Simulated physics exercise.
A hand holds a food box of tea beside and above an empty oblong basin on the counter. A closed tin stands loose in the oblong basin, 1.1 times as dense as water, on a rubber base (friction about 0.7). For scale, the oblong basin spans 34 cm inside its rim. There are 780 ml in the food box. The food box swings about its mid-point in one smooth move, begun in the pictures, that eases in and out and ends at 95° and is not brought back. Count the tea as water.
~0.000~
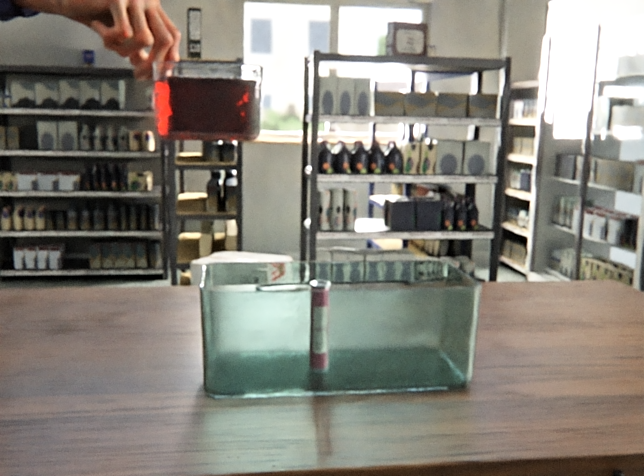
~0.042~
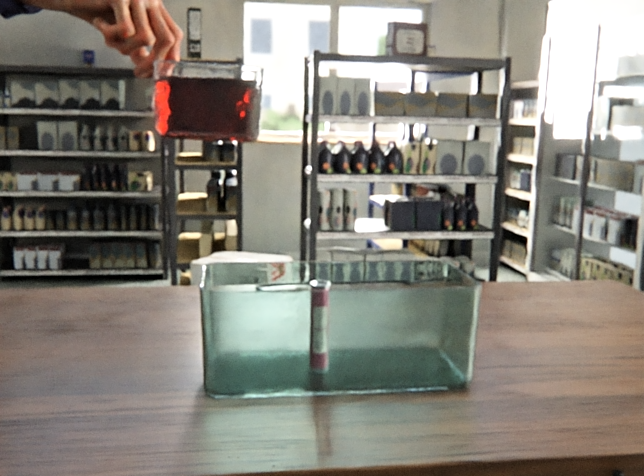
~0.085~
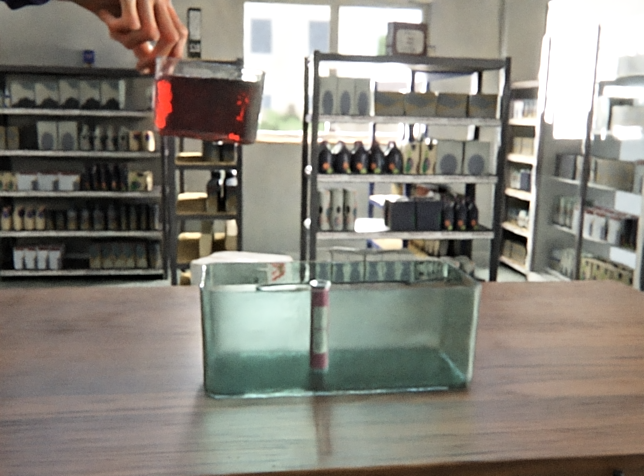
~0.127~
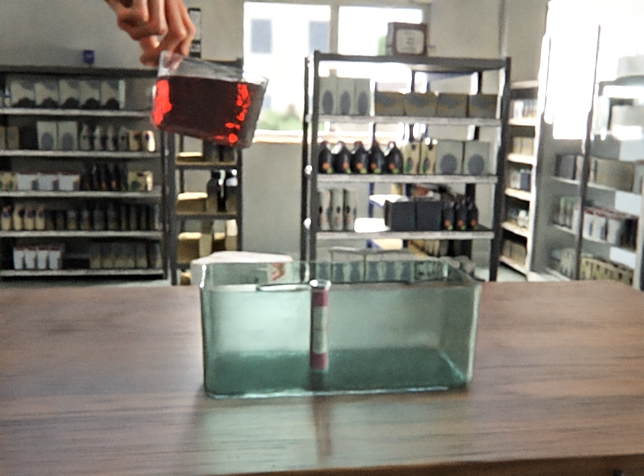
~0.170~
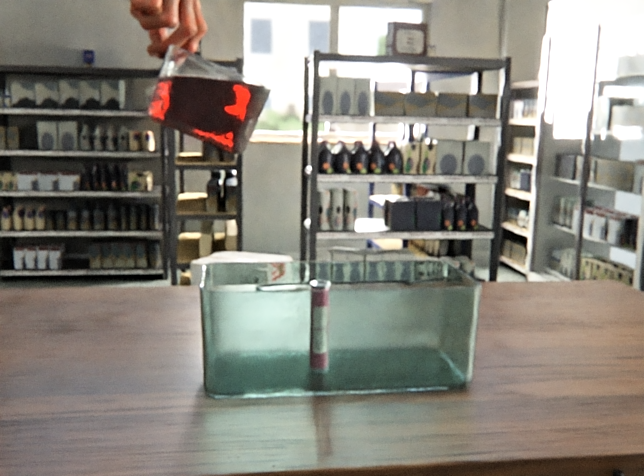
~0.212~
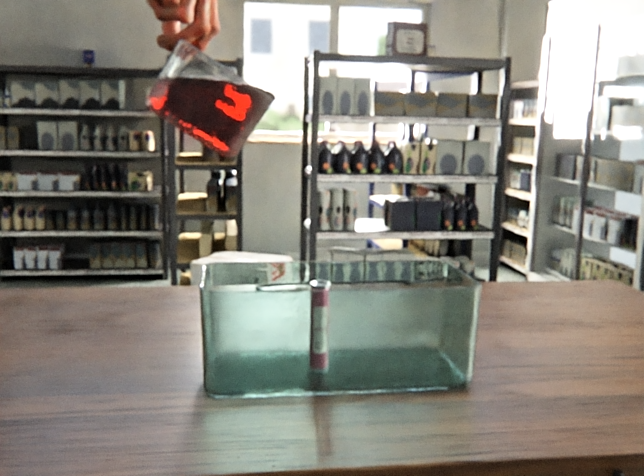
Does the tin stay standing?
The tin stays up.
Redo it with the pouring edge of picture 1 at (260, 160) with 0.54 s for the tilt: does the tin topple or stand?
Then it topples.
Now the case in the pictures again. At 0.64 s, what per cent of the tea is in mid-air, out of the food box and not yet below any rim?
Near 18 in a hundred.
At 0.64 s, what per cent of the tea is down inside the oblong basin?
Near 70 in a hundred.
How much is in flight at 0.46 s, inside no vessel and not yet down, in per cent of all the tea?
Near 54 in a hundred.
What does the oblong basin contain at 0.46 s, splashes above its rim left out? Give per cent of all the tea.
Near 7 in a hundred.
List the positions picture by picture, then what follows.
Tilt 0°; pouring edge (260, 70); surface from (159, 80) to (259, 83); the oblong basin's rim runs from (203, 278) to (463, 275); the tin's top is at (320, 287), in the first frame.
Tilt 1°; pouring edge (261, 72); surface from (159, 80) to (259, 83), in the second frame.
Tilt 6°; pouring edge (263, 76); surface from (161, 79) to (261, 85), in the third frame.
Tilt 12°; pouring edge (266, 82); surface from (163, 79) to (263, 87), in the fourth frame.
Tilt 21°; pouring edge (268, 92); surface from (164, 80) to (267, 89), in the fifth frame.
Tilt 32°; pouring edge (269, 103); surface from (163, 82) to (263, 93); 2 per cent is over the edge, in the sixth frame.
Then, 0.46 s in, the tilt is 90° and 40 per cent is still to pour; the tin stands where it began.
Then, 0.64 s in, the tilt is 95° and 12 per cent is still to pour; the tin stands where it began.
Then, 0.83 s in, the tilt is 95° and 4 per cent is still to pour; the tin stands where it began.
Then, 1.04 s in, the tilt is 95° and 1 per cent is still to pour; the tin stands where it began.
Finally, the tin stands where it began.
